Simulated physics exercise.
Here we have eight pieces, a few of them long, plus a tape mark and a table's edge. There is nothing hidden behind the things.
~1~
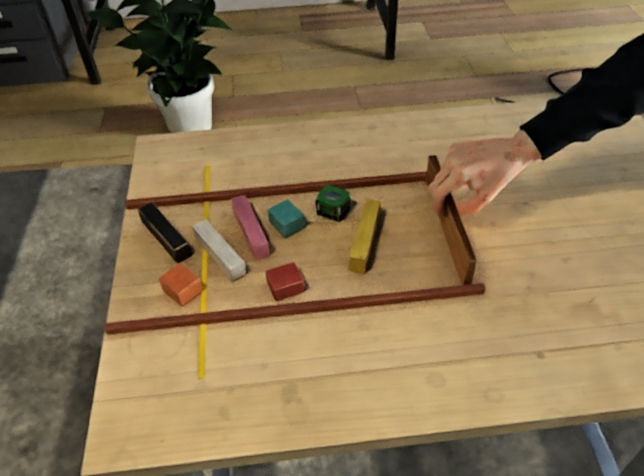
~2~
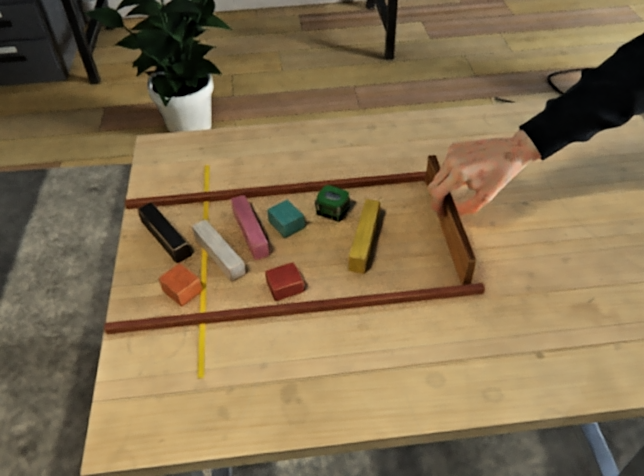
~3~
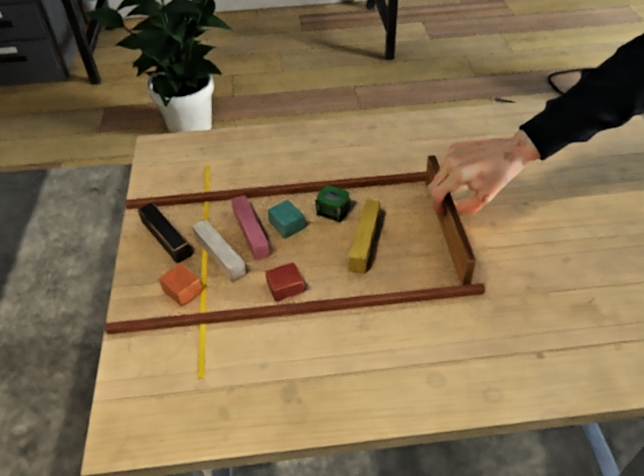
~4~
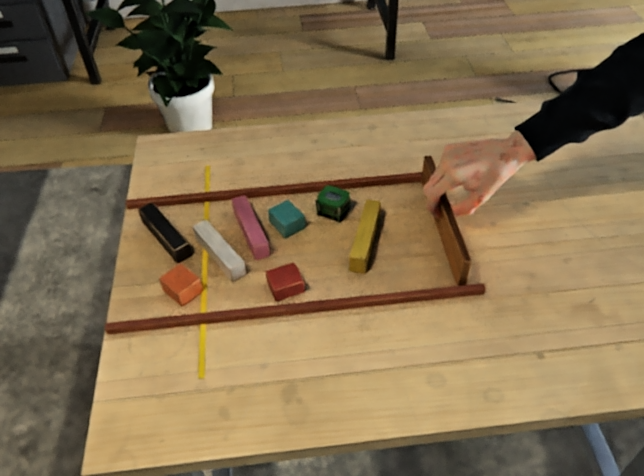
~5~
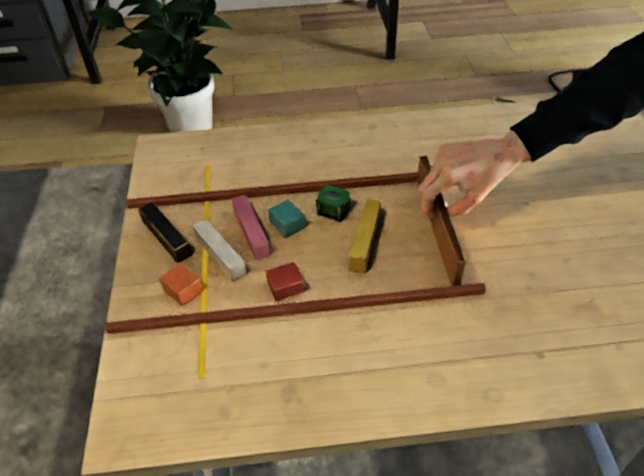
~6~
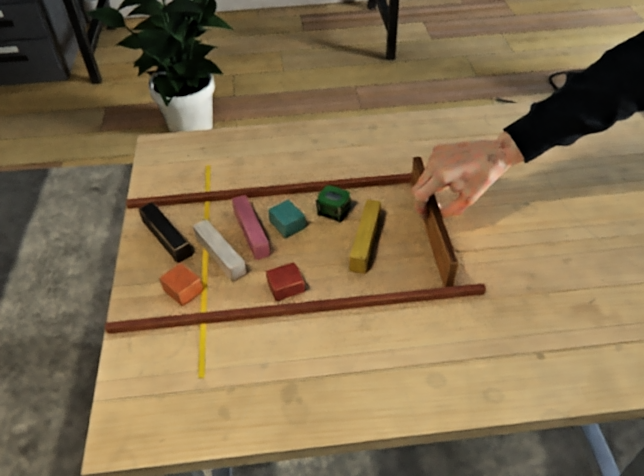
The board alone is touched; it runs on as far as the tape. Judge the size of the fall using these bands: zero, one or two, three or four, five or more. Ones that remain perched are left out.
Zero come down.
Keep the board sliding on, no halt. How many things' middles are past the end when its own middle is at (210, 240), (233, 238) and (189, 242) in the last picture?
Over the end: 0, 0, 1.
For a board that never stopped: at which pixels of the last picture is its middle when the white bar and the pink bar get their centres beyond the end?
For the white bar, about (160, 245); for the pink bar, about (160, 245).
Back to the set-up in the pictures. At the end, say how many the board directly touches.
Contact count: 3.
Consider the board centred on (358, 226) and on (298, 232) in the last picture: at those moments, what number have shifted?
The first number is 2, the next one 5.
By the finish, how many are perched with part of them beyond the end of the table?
As for overhanging, the count is 1.
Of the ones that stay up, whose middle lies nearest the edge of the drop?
The black stick is it.
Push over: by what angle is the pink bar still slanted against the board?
Some 35 degrees.
Early on, none off yet; black stick at rest near (165, 232); orange block at rest near (181, 284); white bar at rest near (219, 250).
A while later, none off yet; black stick at rest near (165, 232); orange block at rest near (181, 284); white bar moving near (217, 251).
Finally, the number that fall off is zero.
